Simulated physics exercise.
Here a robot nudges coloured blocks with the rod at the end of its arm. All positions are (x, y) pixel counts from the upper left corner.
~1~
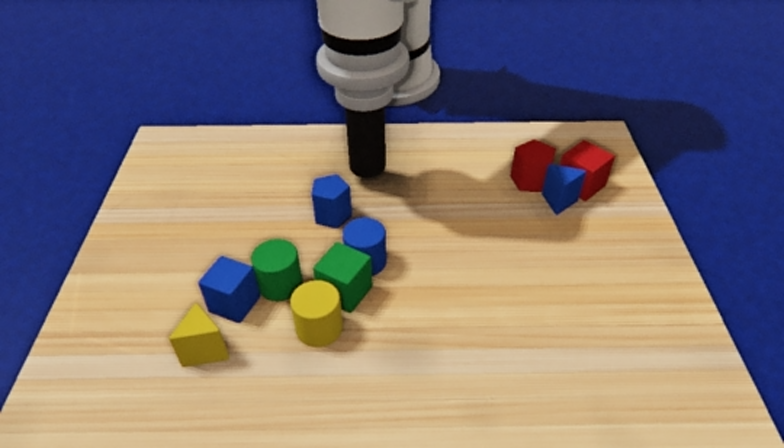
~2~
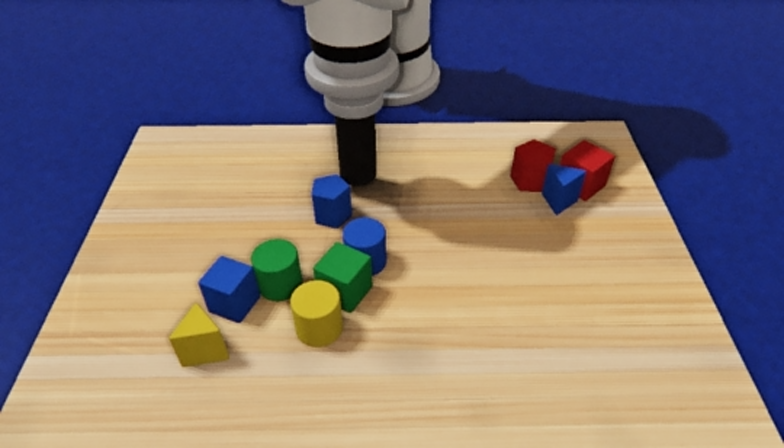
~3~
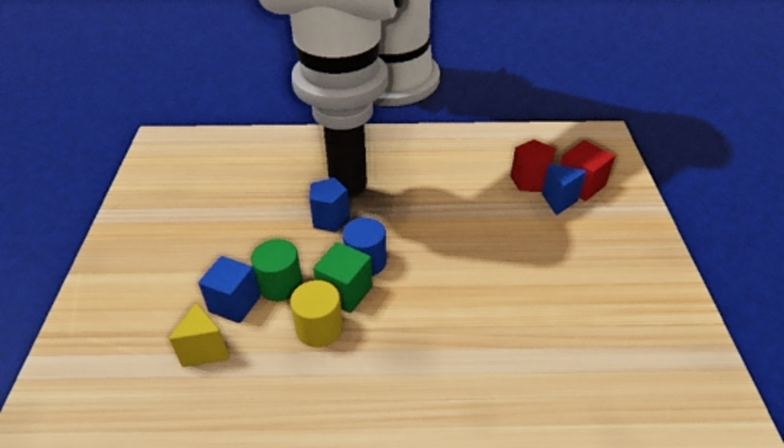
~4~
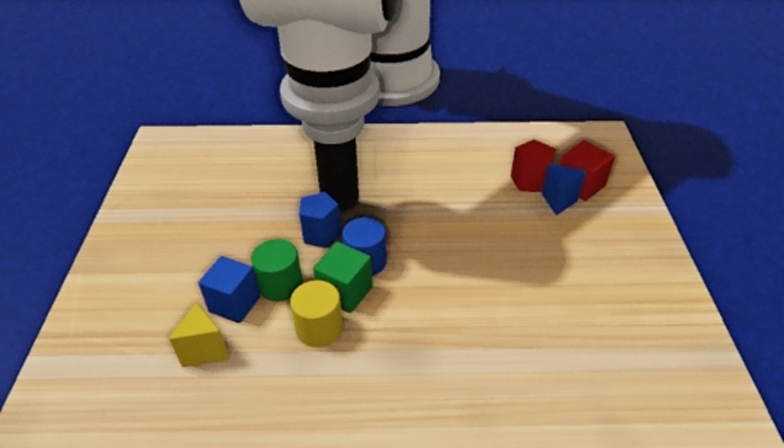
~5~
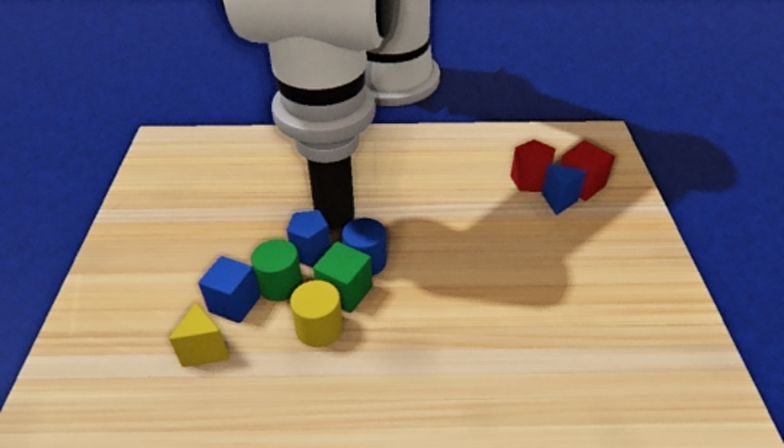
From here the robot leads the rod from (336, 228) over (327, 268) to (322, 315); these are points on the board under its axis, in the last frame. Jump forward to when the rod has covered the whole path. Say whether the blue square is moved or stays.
It shifts position.
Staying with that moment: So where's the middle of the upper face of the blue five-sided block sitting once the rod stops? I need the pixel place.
For the centre of its top, I'd go with (274, 294).
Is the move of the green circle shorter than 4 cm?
Answer: No.
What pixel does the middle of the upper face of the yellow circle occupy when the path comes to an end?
It will end up at (308, 324).
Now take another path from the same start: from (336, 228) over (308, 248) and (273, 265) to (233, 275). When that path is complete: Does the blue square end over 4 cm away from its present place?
Short answer: No.
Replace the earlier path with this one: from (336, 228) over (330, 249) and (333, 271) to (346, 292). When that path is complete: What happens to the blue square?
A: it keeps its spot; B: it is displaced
The correct letter is B.
What follows on the original path. One third of the way, rod (328, 244); blue square (210, 282), turned 35° clockwise; green circle (258, 272); blue five-sided block (291, 246), turned 25° clockwise.
Two thirds of the way, rod (323, 273); blue square (193, 288), turned 70° clockwise; green circle (237, 293); blue five-sided block (280, 271), turned 50° clockwise; green square (353, 276), turned 15° clockwise.
At the end, rod (321, 304); blue square (183, 289), turned 85° clockwise; green circle (223, 302); blue five-sided block (274, 294), turned 85° clockwise; yellow circle (308, 324); green square (365, 289).
